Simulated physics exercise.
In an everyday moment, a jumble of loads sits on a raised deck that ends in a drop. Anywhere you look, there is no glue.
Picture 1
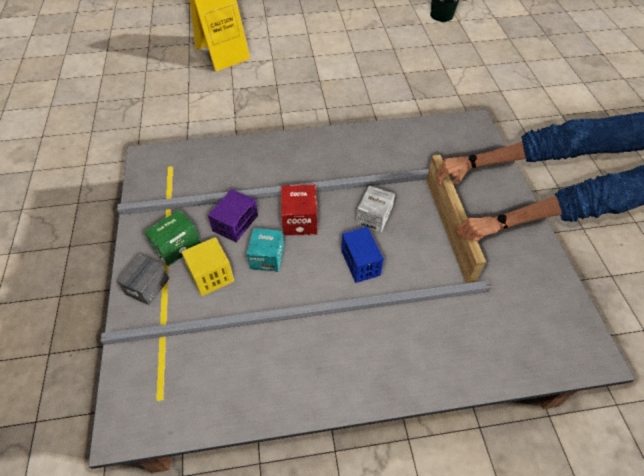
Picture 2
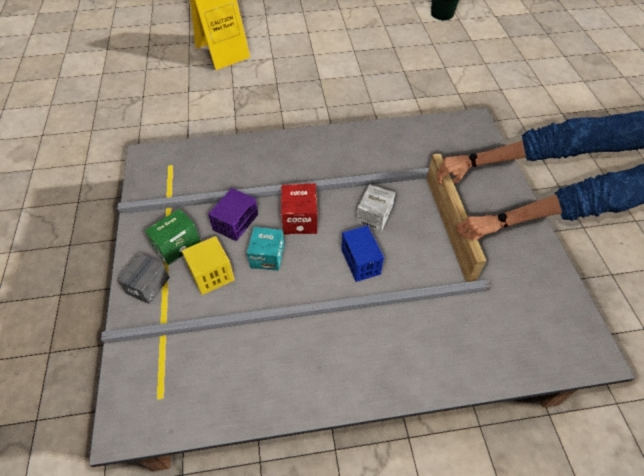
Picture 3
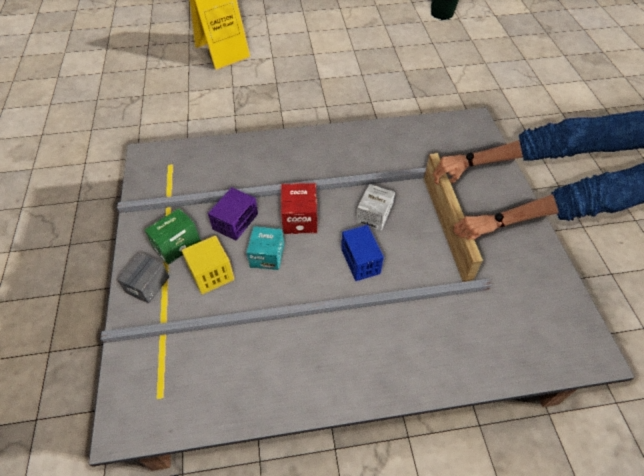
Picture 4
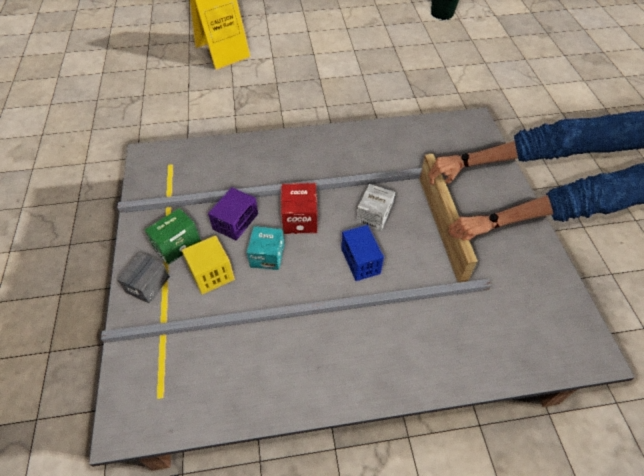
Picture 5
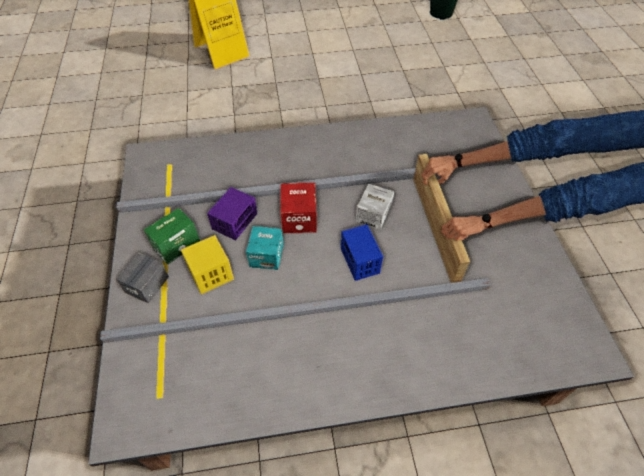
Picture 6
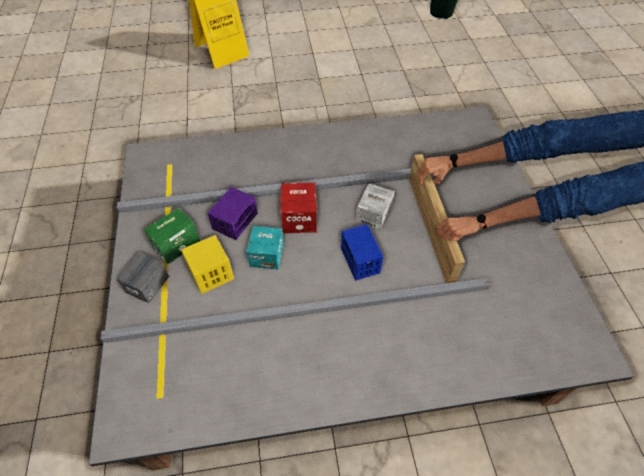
A wooden plank, held by two hands, slid slowly a short way left between two rails on a grey board, while the colourful boxes and crates scattered ahead of it stayed still.
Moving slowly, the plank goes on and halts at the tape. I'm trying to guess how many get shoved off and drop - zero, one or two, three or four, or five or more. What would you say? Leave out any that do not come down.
The number sent down is middling, three or four.
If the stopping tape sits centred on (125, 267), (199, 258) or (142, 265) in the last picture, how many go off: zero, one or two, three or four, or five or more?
In the order of the places given: 5 or more; one to two; five or more.
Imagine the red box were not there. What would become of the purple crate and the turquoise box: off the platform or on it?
First, the purple crate is safe; then, the turquoise box is safe.
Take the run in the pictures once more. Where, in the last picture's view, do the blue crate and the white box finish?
In the last picture the blue crate sits around (147, 279) and the white box around (149, 241).
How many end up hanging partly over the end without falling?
Things overhanging at the end: 2.
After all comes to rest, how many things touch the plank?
It's 2.
Soon after, none off yet; grey box at rest near (144, 278); green box at rest near (173, 236); yellow crate at rest near (208, 265).
After that, none off yet; grey box at rest near (144, 278); green box displaced a little near (169, 238); yellow crate moving near (207, 265).
And then, none off yet; grey box displaced about its own width near (104, 291); green box displaced about its own width near (113, 251); yellow crate displaced well along near (137, 275).
In the end, the number that fall off is three or four; gone, purple crate, yellow crate, green box and grey box.
